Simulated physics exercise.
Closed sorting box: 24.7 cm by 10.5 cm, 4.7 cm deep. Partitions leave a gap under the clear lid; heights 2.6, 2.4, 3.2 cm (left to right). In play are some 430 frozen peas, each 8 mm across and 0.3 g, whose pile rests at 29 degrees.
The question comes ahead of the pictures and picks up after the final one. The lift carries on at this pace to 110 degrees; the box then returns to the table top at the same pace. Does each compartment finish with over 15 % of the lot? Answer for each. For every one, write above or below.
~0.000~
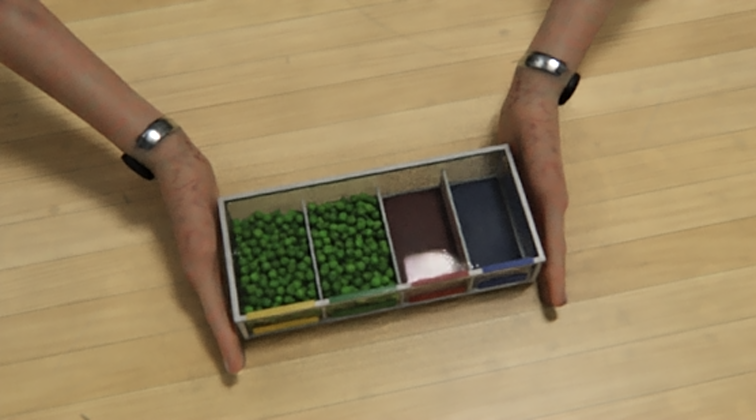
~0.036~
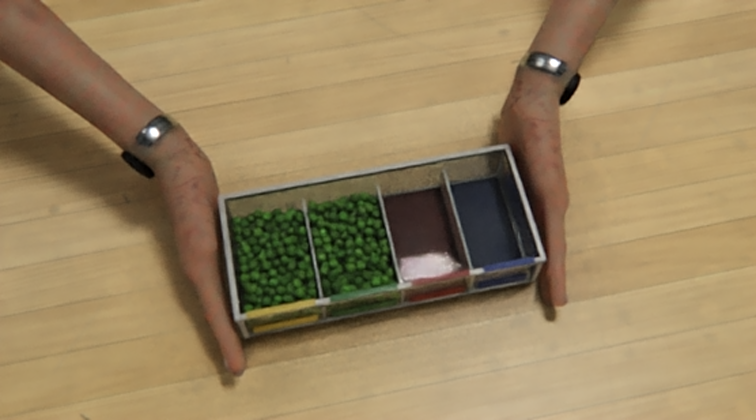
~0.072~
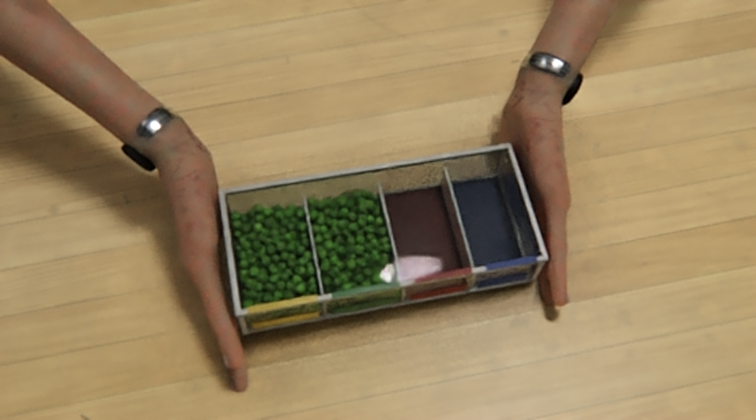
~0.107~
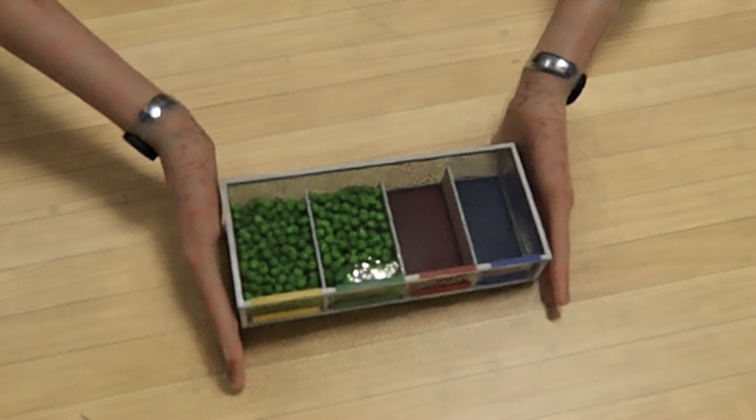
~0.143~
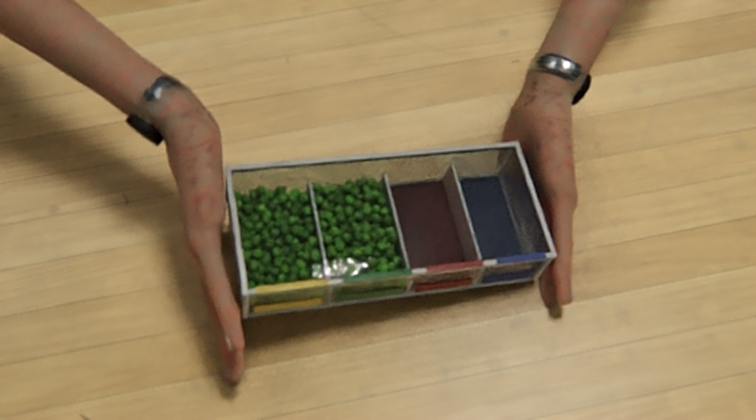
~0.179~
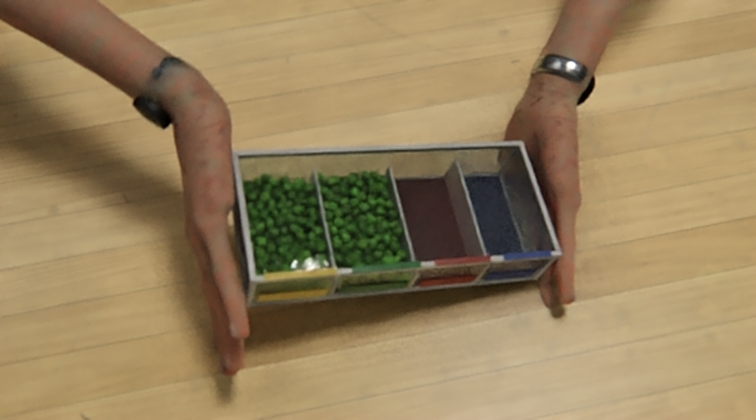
Red above, blue above, green below, yellow below.
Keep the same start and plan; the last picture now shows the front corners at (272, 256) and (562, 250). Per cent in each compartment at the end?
Per cent at the end: Red 30; blue 45; green 15; yellow 10.
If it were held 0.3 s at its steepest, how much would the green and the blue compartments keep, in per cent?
Green 5; blue 40.
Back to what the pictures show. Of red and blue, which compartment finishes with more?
Result: Red has more.
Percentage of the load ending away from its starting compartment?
It works out to about 95 per cent.
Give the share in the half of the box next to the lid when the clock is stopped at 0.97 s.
Roughly 90 per cent.
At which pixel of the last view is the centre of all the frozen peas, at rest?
Estimated resting centre: Around (441, 227).
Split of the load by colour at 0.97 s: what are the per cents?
The split is red at 25, blue at 25, green at 35 and yellow at 15 per cent.
Then, at 0.97 s, tilt 110 degrees; red 25 %, blue 25 %, green 35 %, yellow 15 %.
After 1.49 s, tilt 49 degrees; red 55 %, blue 40 %, green 5 %.
After 2.08 s, tilt 0 degrees; red 55 %, blue 40 %, green 5 %.
At rest (2.4 s), red 55 %, blue 40 %, green 5 %, yellow 0 %.
